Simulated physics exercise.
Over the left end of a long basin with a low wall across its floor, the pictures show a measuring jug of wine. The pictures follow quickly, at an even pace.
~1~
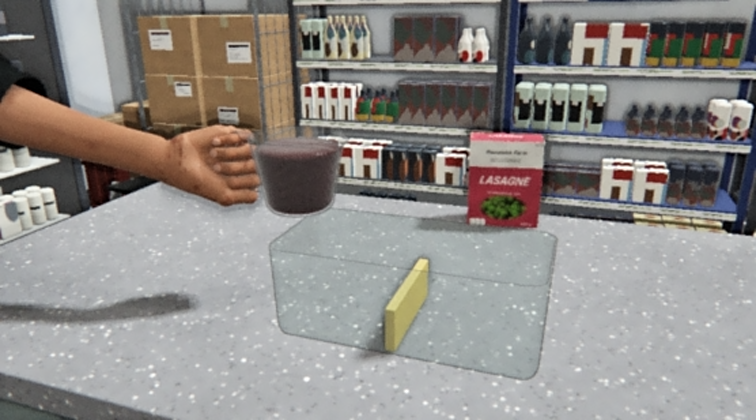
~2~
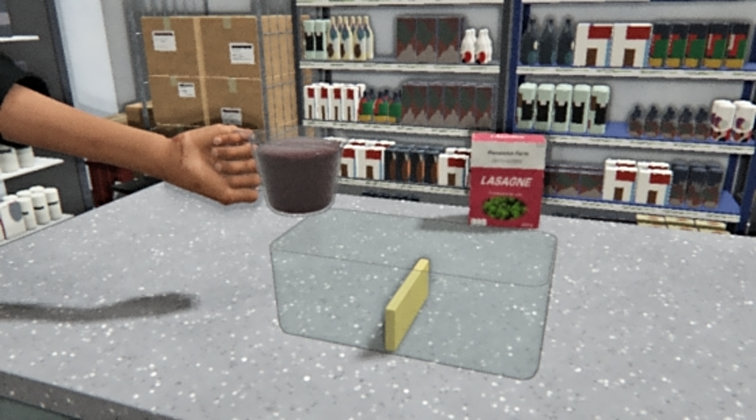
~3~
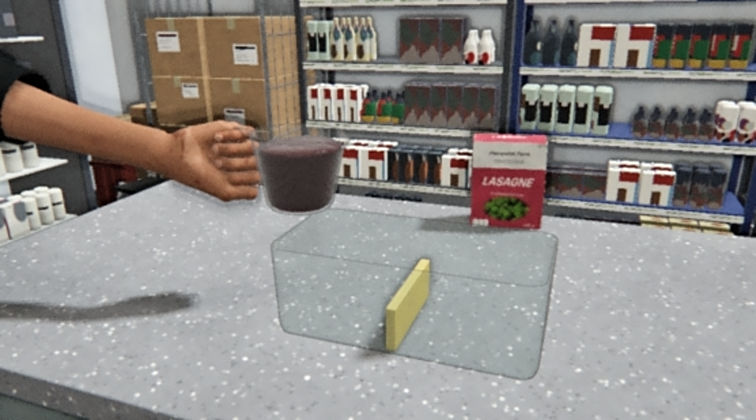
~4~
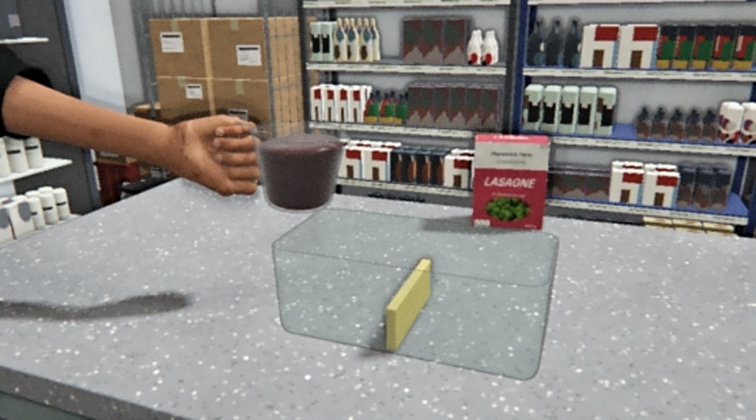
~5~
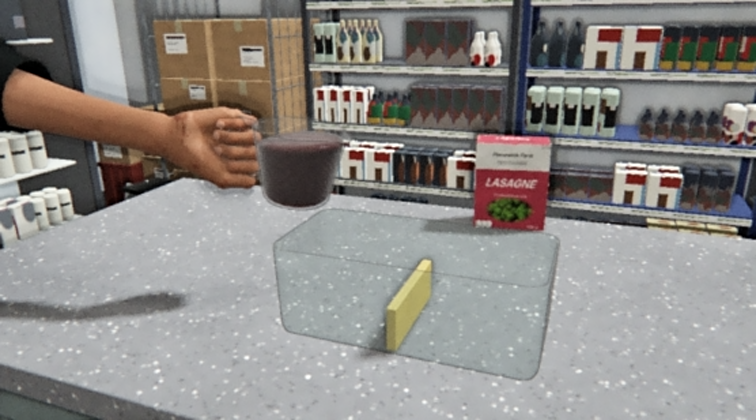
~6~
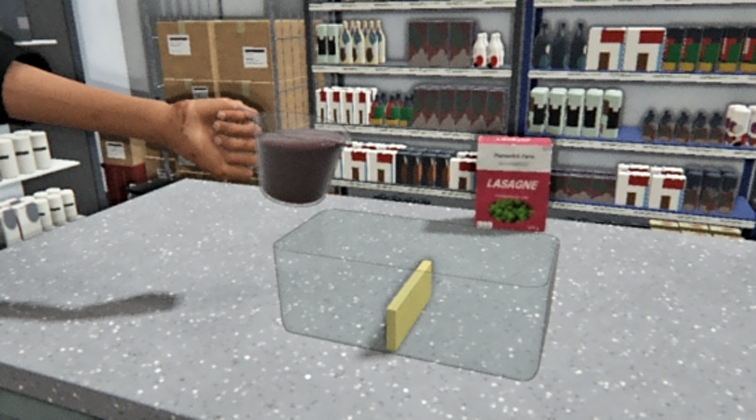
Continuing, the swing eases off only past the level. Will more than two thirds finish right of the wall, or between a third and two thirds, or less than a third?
Right of the wall there will be more than two thirds.
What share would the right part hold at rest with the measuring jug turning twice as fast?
Around 75 in a hundred.
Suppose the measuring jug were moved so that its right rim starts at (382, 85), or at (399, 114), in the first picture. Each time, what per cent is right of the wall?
First place gives some 95 %, second place some 95 %.
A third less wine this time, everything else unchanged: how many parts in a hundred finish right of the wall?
Roughly 80 in a hundred.
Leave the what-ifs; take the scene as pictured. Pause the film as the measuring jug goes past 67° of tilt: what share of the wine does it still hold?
70 per cent, approximately.
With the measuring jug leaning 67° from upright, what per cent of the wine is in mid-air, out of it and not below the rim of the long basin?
Roughly 25 in a hundred.
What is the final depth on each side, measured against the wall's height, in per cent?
10 per cent for the left part, 40 for the right.
A moment on, the measuring jug is tipped part way and 69 per cent is still to pour, 6 is left of the wall and 0 right of it.
Next, the measuring jug is tipped on its side and 12 per cent is still to pour, 9 is left of the wall and 52 right of it.
Then the measuring jug is tipped right over and 0 per cent is still to pour, 14 is left of the wall and 83 right of it.
Later the measuring jug is tipped right over and 0 per cent is still to pour, 15 is left of the wall and 84 right of it.
Finally, 15 per cent lies left of the wall, 84 right of it and 1 outside.
